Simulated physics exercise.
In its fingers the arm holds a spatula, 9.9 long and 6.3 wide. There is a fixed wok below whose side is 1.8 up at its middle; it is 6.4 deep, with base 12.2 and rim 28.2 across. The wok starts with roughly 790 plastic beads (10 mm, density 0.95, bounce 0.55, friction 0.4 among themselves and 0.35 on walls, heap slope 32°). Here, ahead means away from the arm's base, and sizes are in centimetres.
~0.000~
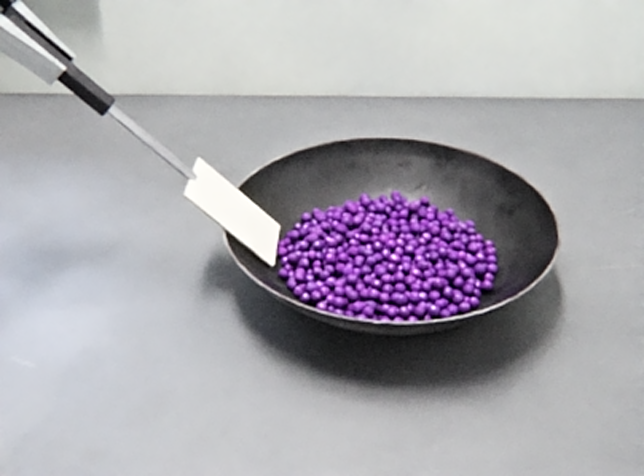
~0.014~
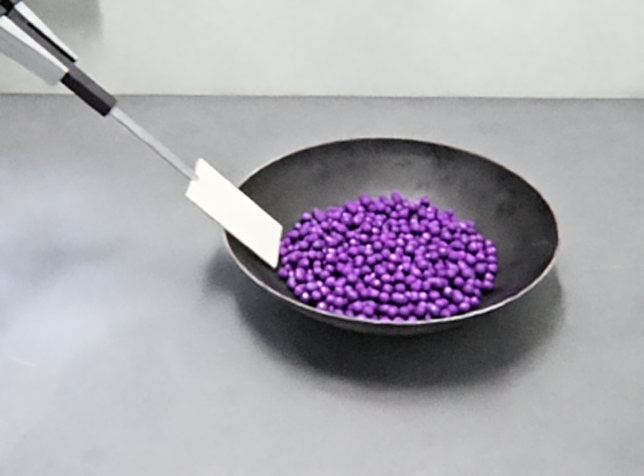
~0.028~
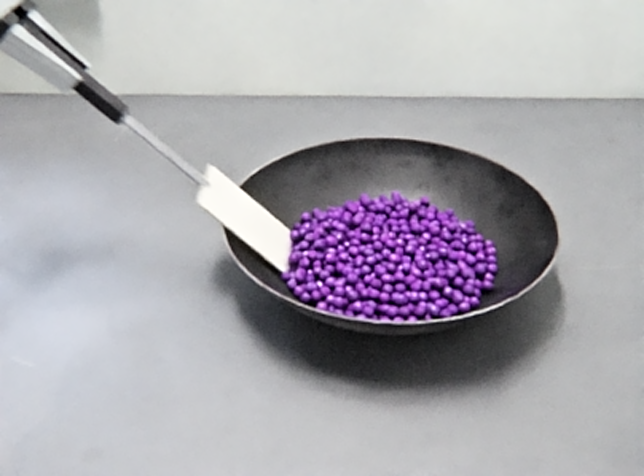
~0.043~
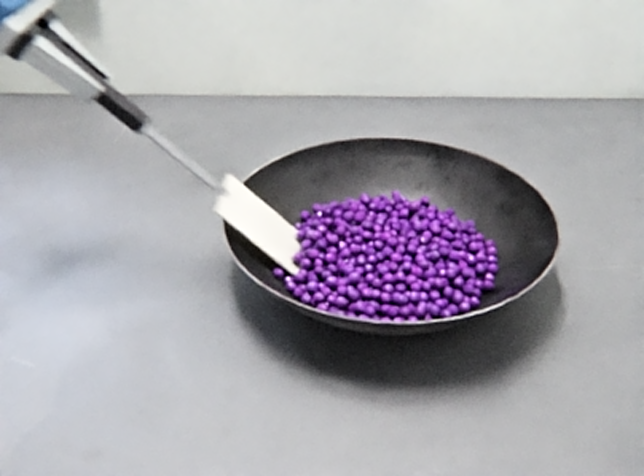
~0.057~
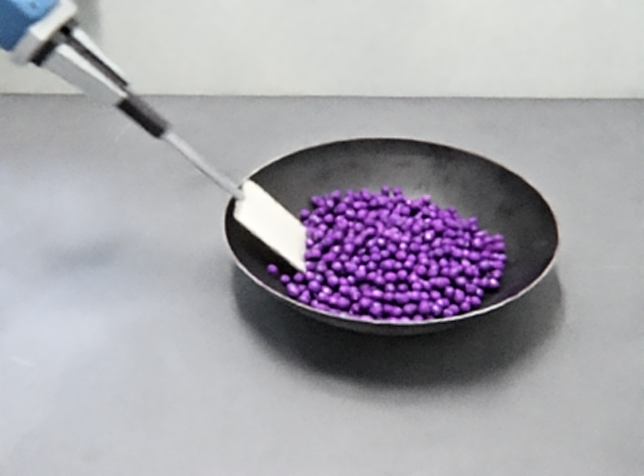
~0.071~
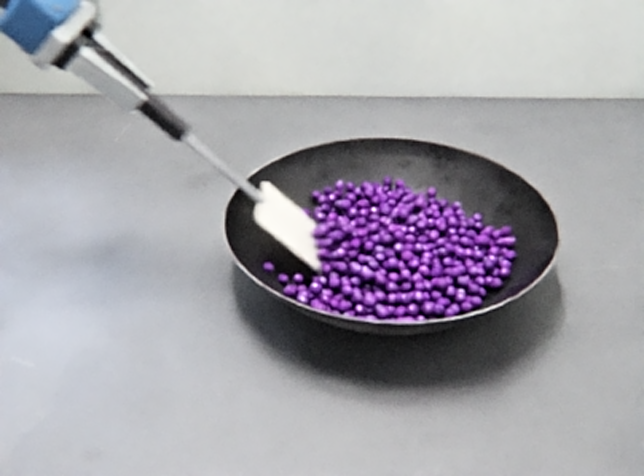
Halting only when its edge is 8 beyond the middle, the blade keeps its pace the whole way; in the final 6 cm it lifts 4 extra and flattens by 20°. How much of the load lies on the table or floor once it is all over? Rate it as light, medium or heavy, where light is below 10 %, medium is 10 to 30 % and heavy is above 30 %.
Rating: Medium.
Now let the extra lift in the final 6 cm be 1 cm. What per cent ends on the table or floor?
I'd reckon around 5 per cent.
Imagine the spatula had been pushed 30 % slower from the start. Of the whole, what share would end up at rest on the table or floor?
5 per cent, roughly.
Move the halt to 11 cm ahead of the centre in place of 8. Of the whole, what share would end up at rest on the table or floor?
That would be something like 25 in a hundred.
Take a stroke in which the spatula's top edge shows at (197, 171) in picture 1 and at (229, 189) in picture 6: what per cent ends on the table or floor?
Off the vessel, on the table or floor: Some 0 percent.
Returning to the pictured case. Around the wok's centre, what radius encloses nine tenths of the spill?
I reckon it's some 60 centimetres.
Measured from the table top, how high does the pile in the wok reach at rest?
Height at rest: Roughly 6.0 cm.
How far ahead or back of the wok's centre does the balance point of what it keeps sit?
I'd say close to 3.0 cm toward the front.
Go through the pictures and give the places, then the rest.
The first frame shows spatula top edge at (191, 176), sloping 46°; upper third of the load around (384, 248), from x 280 to 490, top at y 195; 792 in the wok.
The second frame shows spatula top edge at (193, 177), sloping 46°; upper third of the load around (384, 248), from x 280 to 490, top at y 195.
The third frame shows spatula top edge at (204, 183), sloping 46°; upper third of the load around (385, 248), from x 285 to 490, top at y 195.
The fourth frame shows spatula top edge at (223, 192), sloping 46°; upper third of the load around (378, 247), from x 280 to 490, top at y 195.
The fifth frame shows spatula top edge at (242, 198), sloping 46°; upper third of the load around (379, 244), from x 275 to 500, top at y 190.
The sixth frame shows spatula top edge at (261, 200), sloping 46°; upper third of the load around (383, 241), from x 270 to 510, top at y 180; 792 in the wok.
By 0.11 s, sloping 46°, highest piece 7 above the table; 792 in the wok.
By 0.14 s, sloping 40°, highest piece 7 above the table; 792 in the wok.
By 0.36 s, sloping 26°, highest piece 13 above the table; 661 in the wok, 32 on the table or floor, 99 on the blade or in flight.
By 1.41 s, sloping 26°, highest piece 6 above the table; 660 in the wok, 132 on the table or floor.
Final count, 660 in the wok, 132 on the table or floor. That is 17 % on the table or floor.
